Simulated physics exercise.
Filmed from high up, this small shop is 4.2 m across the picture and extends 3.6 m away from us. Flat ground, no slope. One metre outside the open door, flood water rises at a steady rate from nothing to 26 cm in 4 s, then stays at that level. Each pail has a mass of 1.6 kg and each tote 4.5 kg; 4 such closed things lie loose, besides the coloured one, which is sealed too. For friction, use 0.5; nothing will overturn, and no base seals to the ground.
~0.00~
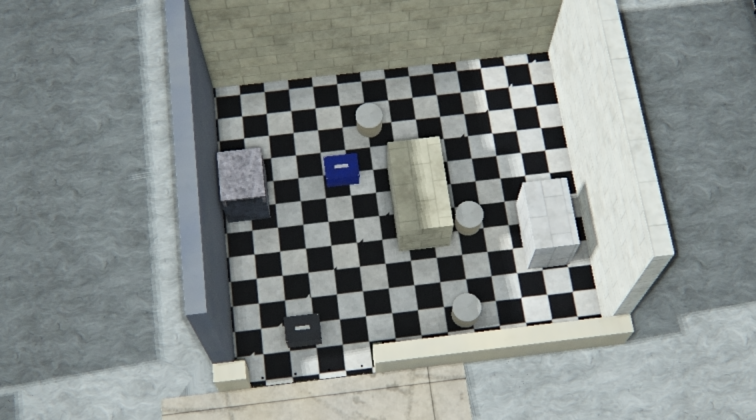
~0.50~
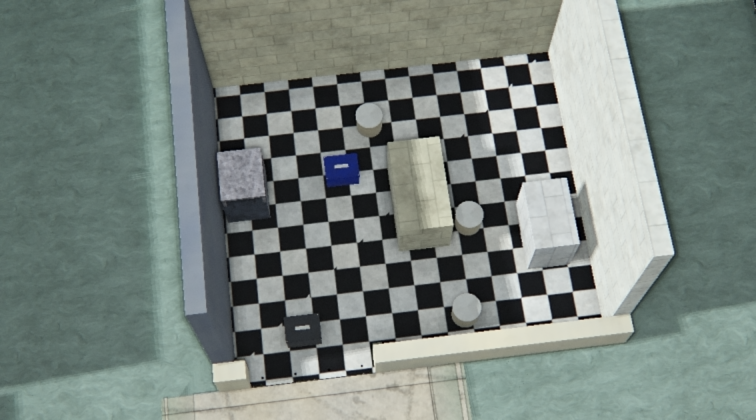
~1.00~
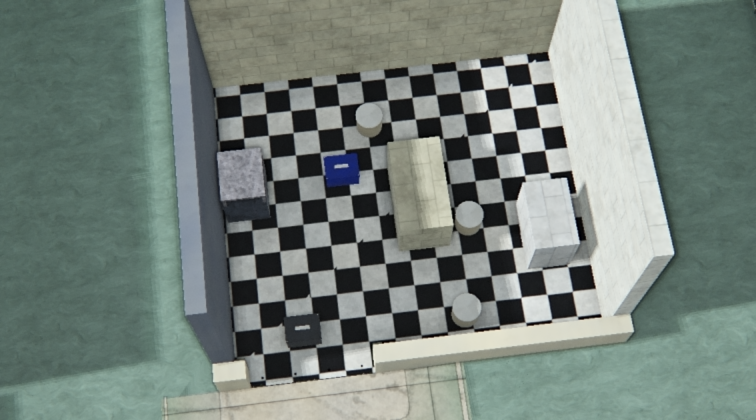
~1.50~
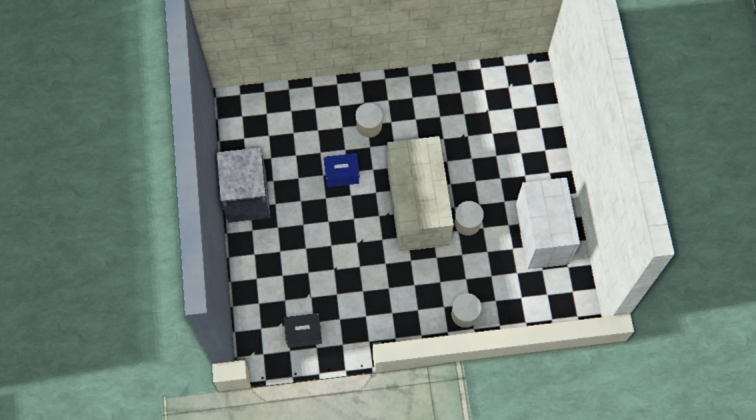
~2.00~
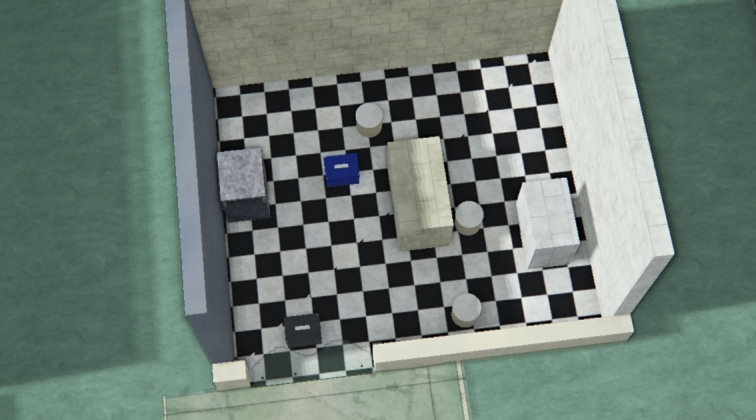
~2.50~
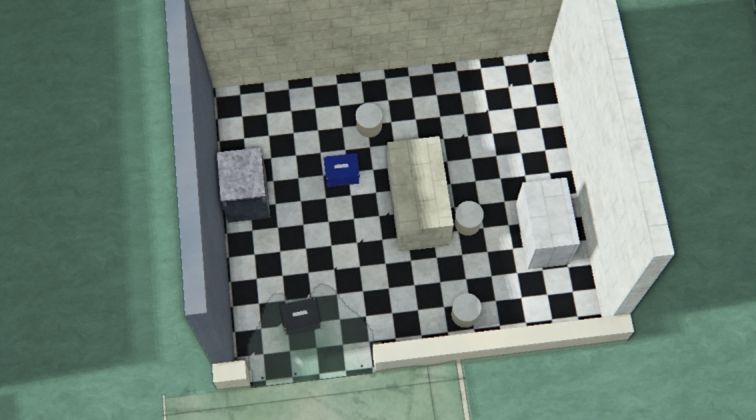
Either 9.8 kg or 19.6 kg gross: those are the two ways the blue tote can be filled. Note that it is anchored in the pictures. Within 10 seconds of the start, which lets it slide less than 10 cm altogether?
Answer: Neither.
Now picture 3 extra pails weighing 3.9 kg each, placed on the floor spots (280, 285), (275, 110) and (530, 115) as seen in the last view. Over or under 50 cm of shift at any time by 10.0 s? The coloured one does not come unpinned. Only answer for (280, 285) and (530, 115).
In order: Above the mark, above the mark.
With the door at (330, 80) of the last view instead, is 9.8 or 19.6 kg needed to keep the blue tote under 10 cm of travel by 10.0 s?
In that setup neither mass works.
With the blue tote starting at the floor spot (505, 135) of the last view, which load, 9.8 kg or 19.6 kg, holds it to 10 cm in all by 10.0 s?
Result: Both fail.
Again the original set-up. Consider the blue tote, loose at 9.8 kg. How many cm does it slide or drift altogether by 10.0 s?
Adding it all up, something like 350 cm.
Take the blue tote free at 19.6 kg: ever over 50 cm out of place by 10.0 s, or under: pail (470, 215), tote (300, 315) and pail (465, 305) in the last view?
Reading the three in turn gives not surpassed, surpassed and not surpassed.
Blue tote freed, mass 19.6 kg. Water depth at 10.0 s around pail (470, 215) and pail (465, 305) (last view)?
I'd put it at 7 cm and 3 cm respectively.
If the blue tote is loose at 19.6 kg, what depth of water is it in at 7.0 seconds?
Depth: Approx. 15 cm.
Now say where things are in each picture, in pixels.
In the first frame, the blue tote at (341, 166), on the bottom; 0.0 m2 under water; 0 of 5 have shifted.
In the second frame, the blue tote at (341, 166) rests on the ground; water covers 0.0 m2; 0 of 5 have shifted.
In the third frame, the blue tote at (341, 166) rests on the ground; water covers 0.0 m2; 0 of 5 have shifted.
In the fourth frame, the blue tote at (341, 166), on the bottom; 0.0 m2 under water; 0 of 5 have shifted.
In the fifth frame, the blue tote at (341, 166) rests on the ground; water covers 0.2 m2; 0 of 5 have shifted.
In the sixth frame, the blue tote at (341, 166) rests on the ground; 0.9 m2 under water; 1 of 5 have shifted.
After 3.5 s the blue tote would be 0 cm from its start with 9.8 kg and 0 cm from its start with 19.6 kg; 0 cm of water round it then.
After 4.5 s the blue tote would be 12 cm from its start with 9.8 kg and 0 cm from its start with 19.6 kg; 7 cm of water round it then.
After 7.0 s the blue tote would be 125 cm from its start with 9.8 kg and 102 cm from its start with 19.6 kg; 15 cm of water round it then.
After 10.0 s the blue tote would be 195 cm from its start with 9.8 kg and 248 cm from its start with 19.6 kg; 18 cm of water round it then.
